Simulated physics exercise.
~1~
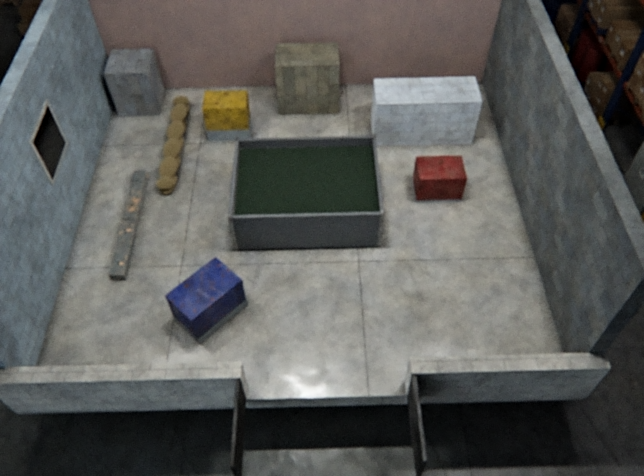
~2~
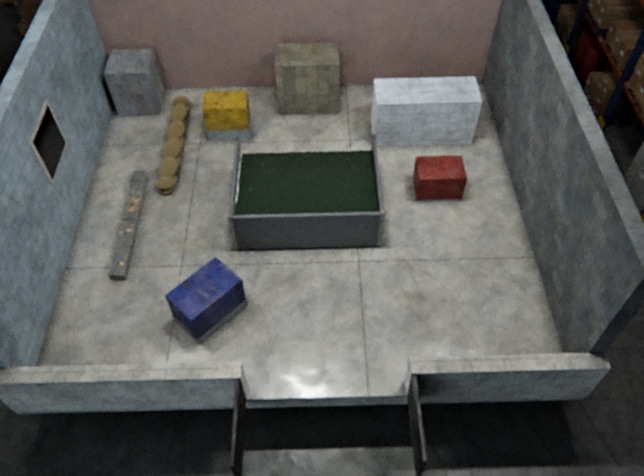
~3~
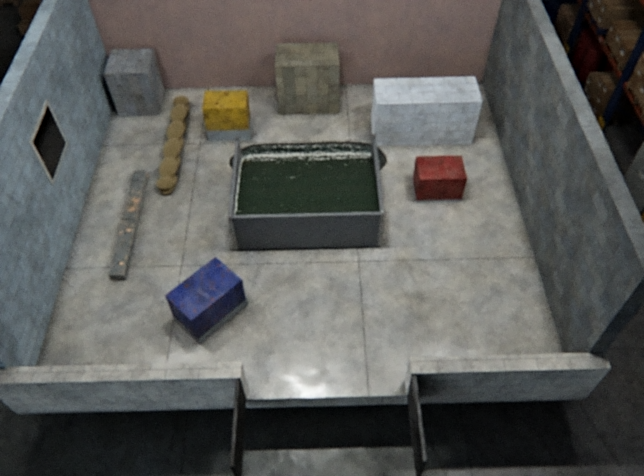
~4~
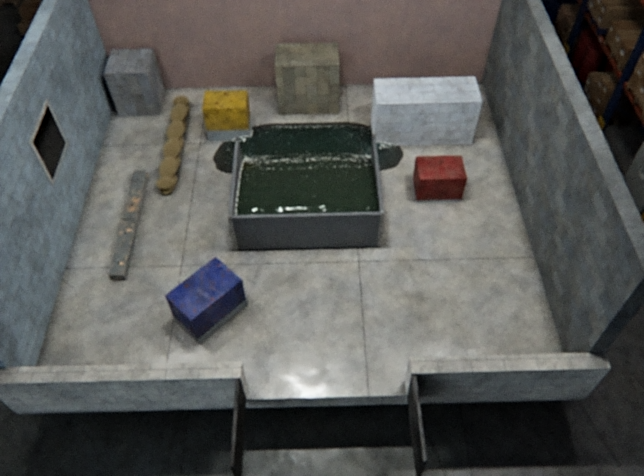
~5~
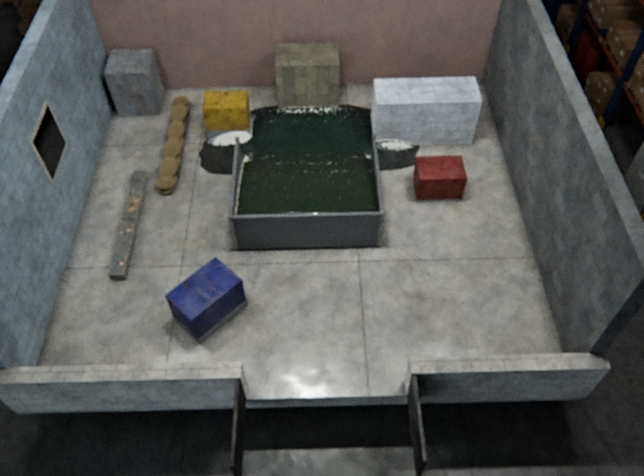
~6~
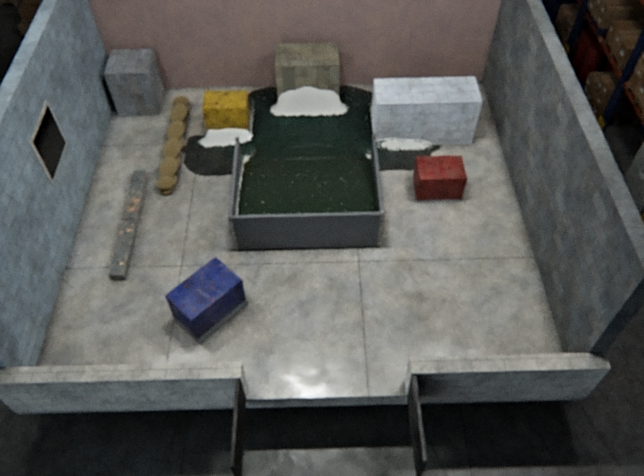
A tank of dark green liquid sat still on the workshop floor, then its far side opened and the liquid poured out backward, spreading left and right among the crates with white foam at its edges.
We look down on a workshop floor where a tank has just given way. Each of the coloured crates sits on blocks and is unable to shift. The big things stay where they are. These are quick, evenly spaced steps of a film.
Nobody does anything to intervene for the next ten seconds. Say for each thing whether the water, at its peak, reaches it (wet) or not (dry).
One by one: As for the red crate it's moistened by the water, as for the blue crate it's untouched by the water, as for the yellow crate it's moistened by the water.
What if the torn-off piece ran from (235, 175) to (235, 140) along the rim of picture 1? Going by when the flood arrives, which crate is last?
The red one comes last.
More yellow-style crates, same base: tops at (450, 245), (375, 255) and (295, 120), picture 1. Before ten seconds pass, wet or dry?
So, the first one stays clear of it, the next one stays clear of it, and the final one gets caught.
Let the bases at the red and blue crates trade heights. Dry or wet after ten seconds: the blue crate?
Well, the blue crate is inundated then.
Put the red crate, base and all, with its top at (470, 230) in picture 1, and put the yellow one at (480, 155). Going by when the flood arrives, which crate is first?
From the scene, I'd name the yellow-painted one.
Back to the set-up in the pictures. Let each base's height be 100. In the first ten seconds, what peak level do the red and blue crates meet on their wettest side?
I'd say 220 per cent for the first one and 60 per cent for the second.
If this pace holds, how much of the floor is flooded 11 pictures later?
Close to 35 %.
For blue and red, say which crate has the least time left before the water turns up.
Note: The red one is first.
A moment on, water covers 20 % of the floor; the red crate not reached, the blue crate not reached, the yellow crate water round its plinth.
Next, water covers 35 % of the floor; the red crate water round its plinth, the blue crate not reached, the yellow crate water round its plinth.
Then, water covers 55 % of the floor; the red crate water round its plinth, the blue crate water round its plinth, the yellow crate water round its plinth.
Later, water covers 85 % of the floor; the red crate water round its plinth, the blue crate water round its plinth, the yellow crate water round its plinth.
In the end, water covers 100 % of the floor; the red crate was topped, the blue crate stayed above the water, the yellow crate was topped.
